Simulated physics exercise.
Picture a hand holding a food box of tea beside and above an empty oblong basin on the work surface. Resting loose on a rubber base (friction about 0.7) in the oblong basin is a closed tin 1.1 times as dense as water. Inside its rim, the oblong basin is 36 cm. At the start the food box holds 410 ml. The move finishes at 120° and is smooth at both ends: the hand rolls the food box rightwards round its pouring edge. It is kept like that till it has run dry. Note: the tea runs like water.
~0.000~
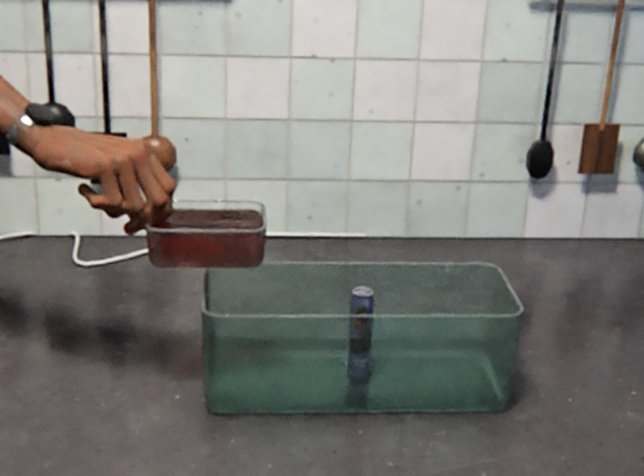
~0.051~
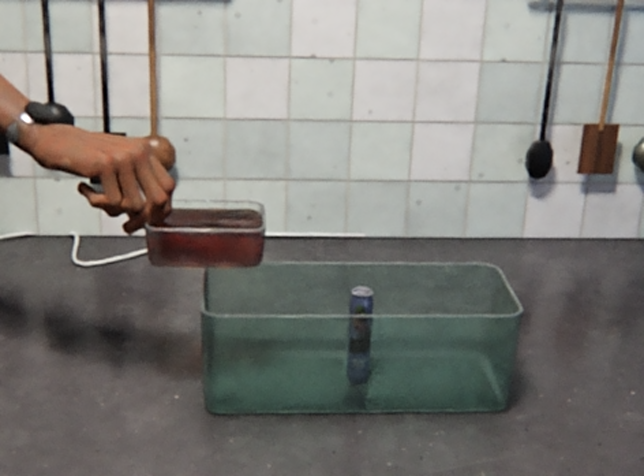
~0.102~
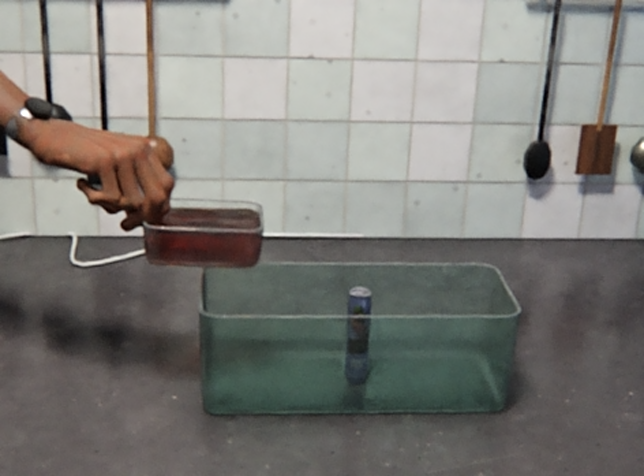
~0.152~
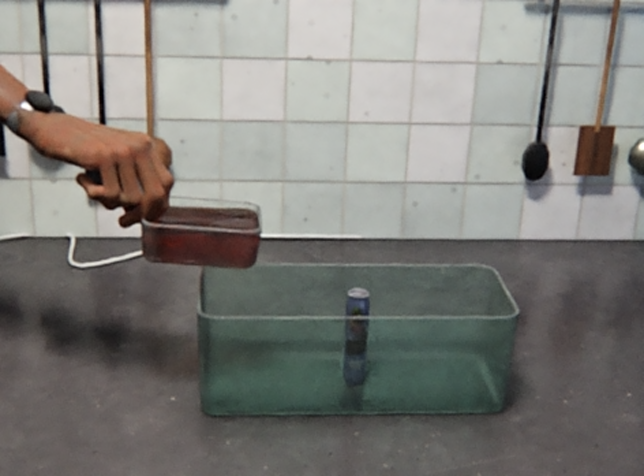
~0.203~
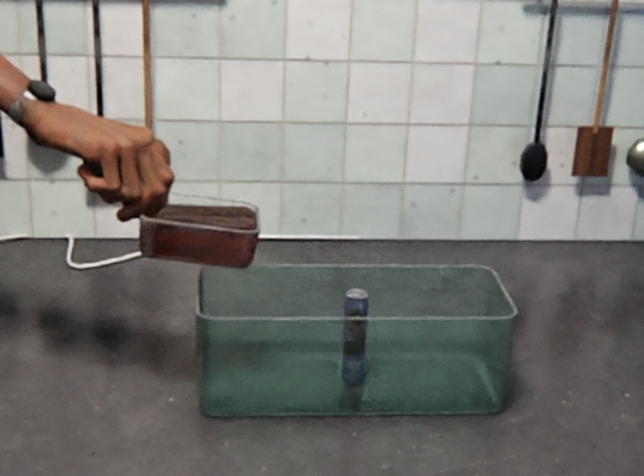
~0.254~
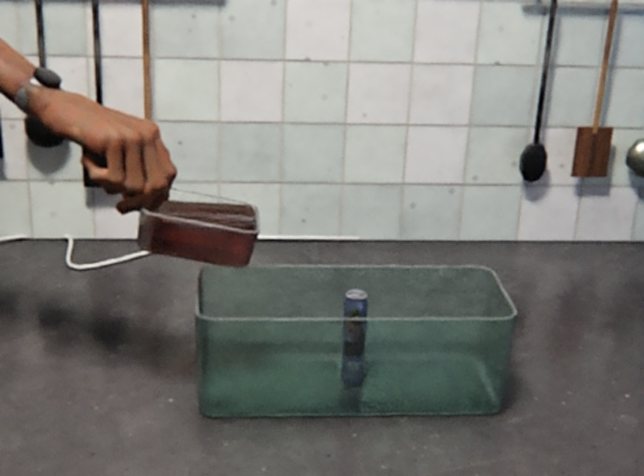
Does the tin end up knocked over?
No: It does not tip.
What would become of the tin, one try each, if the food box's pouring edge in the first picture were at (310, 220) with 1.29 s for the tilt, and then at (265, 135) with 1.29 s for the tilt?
First it stays on its base; then it stays on its base.
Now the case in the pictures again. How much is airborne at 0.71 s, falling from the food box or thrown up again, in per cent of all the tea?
Near 42 per cent at that time.
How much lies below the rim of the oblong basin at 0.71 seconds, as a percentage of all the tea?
About 36 per cent.
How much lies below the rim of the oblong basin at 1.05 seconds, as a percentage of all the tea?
That comes to about 94 percent.
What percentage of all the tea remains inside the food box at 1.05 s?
1 %.
Then, 0.71 s in, the tilt is 70° and 23 per cent is still to pour; the tin stands where it began.
Then, 1.05 s in, the tilt is 110° and 1 per cent is still to pour; the tin stands where it began.
Then, 1.41 s in, the tilt is 120° and 0 per cent is still to pour; the tin stands where it began.
Then, 1.79 s in, the tilt is 120° and 0 per cent is still to pour; the tin stands where it began.
Finally, the tin stands where it began.
